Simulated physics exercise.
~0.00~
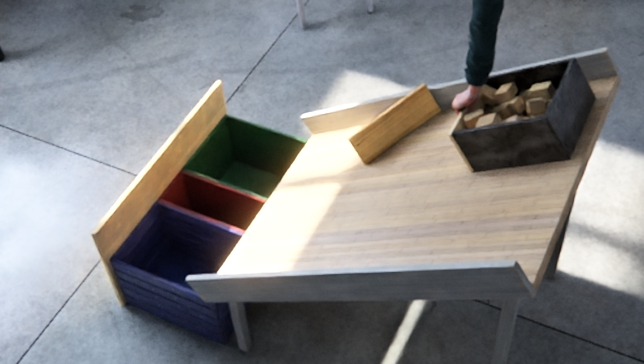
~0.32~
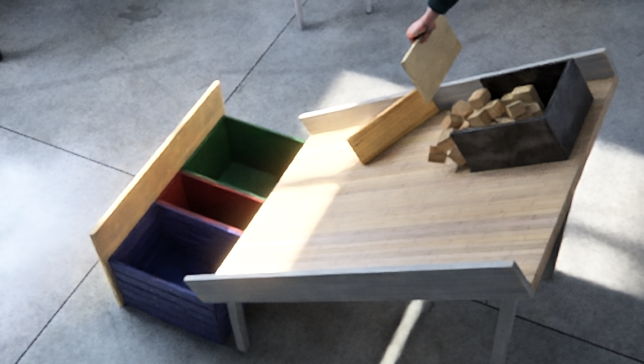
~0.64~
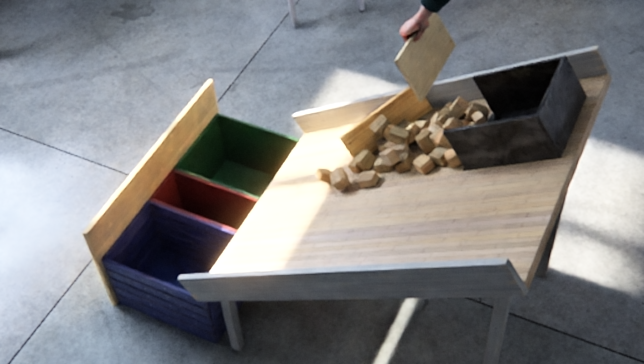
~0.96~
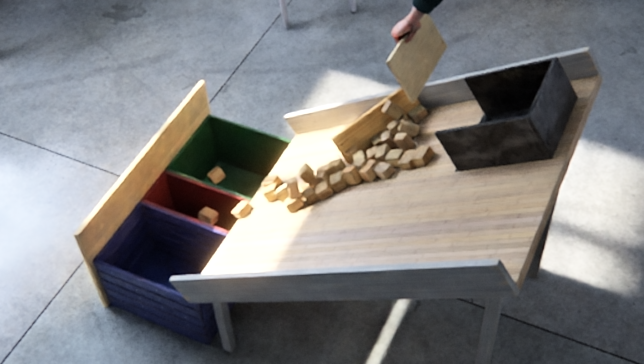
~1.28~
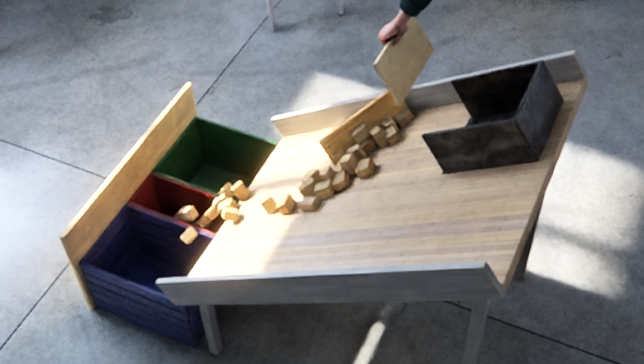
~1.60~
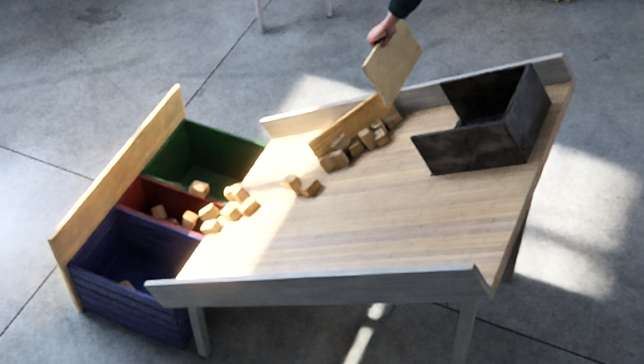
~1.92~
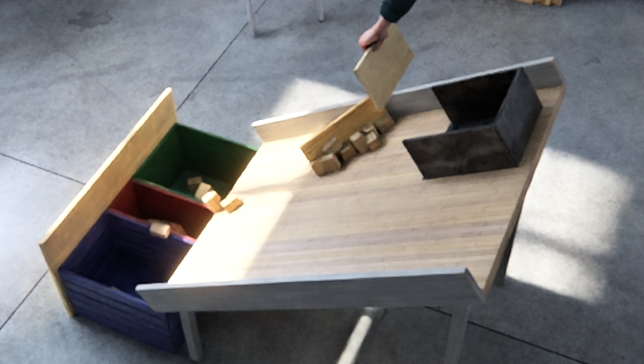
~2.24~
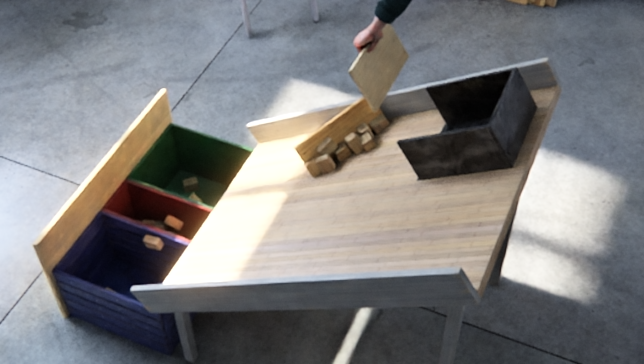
Wooden blocks slide down the table past an angled board, most dropping into the red bin.
